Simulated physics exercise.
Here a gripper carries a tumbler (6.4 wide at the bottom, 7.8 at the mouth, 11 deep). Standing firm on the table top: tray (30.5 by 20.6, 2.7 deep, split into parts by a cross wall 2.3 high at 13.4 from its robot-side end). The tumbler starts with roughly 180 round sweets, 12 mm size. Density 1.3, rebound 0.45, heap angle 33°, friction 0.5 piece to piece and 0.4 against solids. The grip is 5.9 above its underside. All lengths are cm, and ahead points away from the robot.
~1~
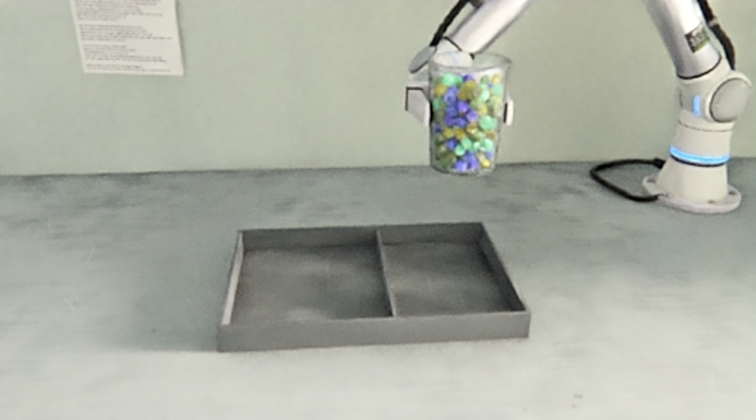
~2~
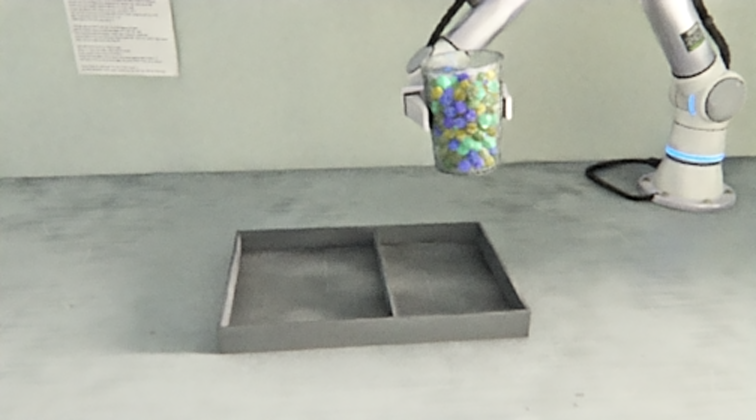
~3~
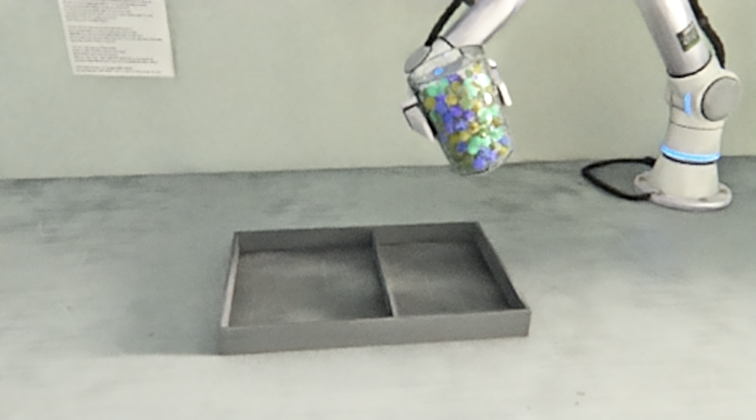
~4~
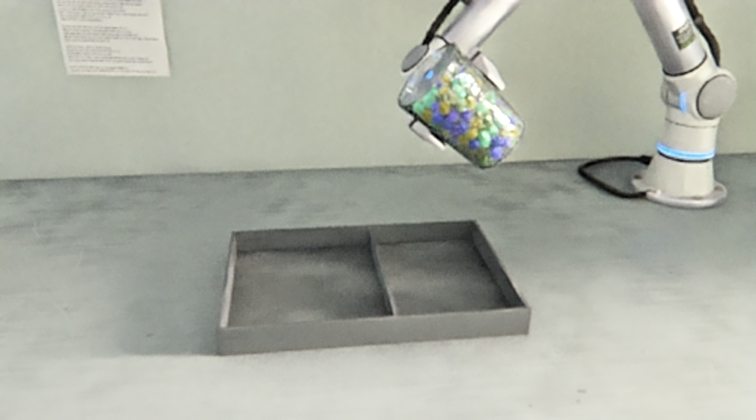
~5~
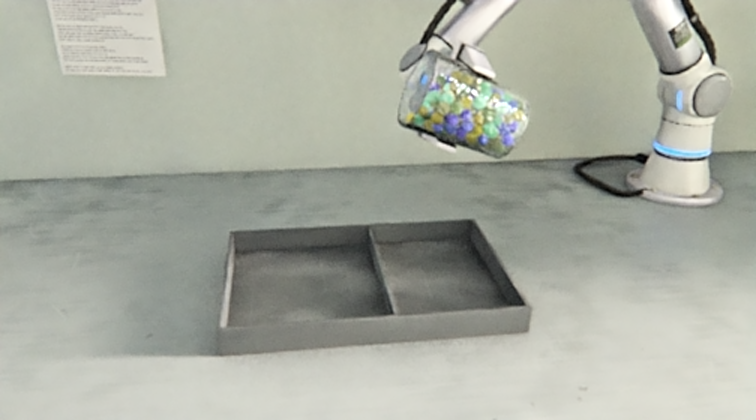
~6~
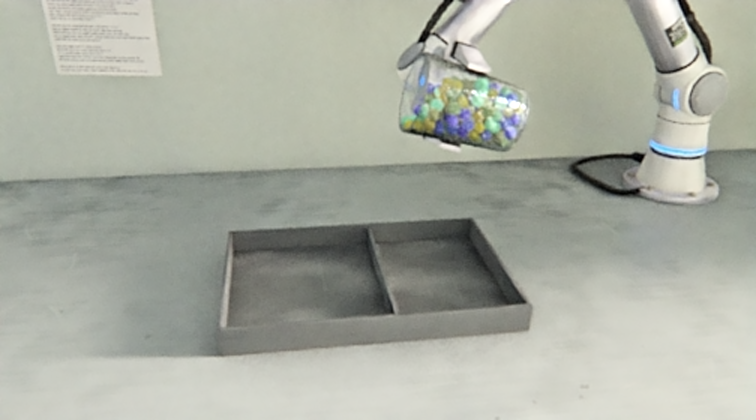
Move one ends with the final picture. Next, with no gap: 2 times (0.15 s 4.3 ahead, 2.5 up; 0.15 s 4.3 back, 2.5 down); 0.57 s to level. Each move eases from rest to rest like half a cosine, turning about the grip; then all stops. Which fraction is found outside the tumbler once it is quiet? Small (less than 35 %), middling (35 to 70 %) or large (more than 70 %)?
A middling share, 35 to 70 %, ends outside the tumbler.
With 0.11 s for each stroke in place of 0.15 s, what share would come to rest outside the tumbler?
In that case some 75 per cent.
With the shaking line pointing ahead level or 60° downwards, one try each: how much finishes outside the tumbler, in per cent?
Some 40 and 5 per cent.
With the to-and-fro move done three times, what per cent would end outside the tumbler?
It would be near 60 per cent.
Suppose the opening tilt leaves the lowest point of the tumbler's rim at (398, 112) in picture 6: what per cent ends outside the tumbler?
About 20 per cent.
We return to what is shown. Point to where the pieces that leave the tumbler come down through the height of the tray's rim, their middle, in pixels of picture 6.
Near (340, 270).
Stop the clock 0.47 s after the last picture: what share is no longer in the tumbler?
Near 25 per cent so far.
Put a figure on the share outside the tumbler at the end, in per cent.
About 50 per cent.
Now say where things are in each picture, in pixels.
In the first frame, tumbler middle at (466, 115), level; upper third of the load around (464, 96), from x 435 to 495, top at y 80; 183 in the tumbler.
In the second frame, tumbler middle at (465, 115), tilted 7° forward; upper third of the load around (465, 96), from x 435 to 495, top at y 80.
In the third frame, tumbler middle at (465, 114), tilted 25° forward; upper third of the load around (464, 97), from x 425 to 505, top at y 70.
In the fourth frame, tumbler middle at (465, 111), tilted 48° forward; upper third of the load around (465, 97), from x 420 to 515, top at y 75.
In the fifth frame, tumbler middle at (466, 109), tilted 66° forward; upper third of the load around (466, 95), from x 410 to 515, top at y 75.
In the sixth frame, tumbler middle at (465, 107), tilted 73° forward; upper third of the load around (468, 95), from x 405 to 520, top at y 80; 183 in the tumbler.
Then, 0.47 s later, tilted 73° forward, highest piece 24 above the table; 133 in the tumbler, 42 in the far-side part, 7 in the robot-side part, 1 in flight or on a rim.
Then, 0.94 s later, tilted 26° forward, highest piece 24 above the table; 90 in the tumbler, 80 in the far-side part, 11 in the robot-side part, 2 on the table or floor.
Then, 1.37 s later, level, highest piece 23 above the table; 90 in the tumbler, 80 in the far-side part, 11 in the robot-side part, 2 on the table or floor.
Then, 2.42 s later, level, highest piece 23 above the table; 90 in the tumbler, 80 in the far-side part, 11 in the robot-side part, 2 on the table or floor.
At rest, 90 in the tumbler, 80 in the far-side part, 11 in the robot-side part, 2 on the table or floor. That is 51 % outside the tumbler.
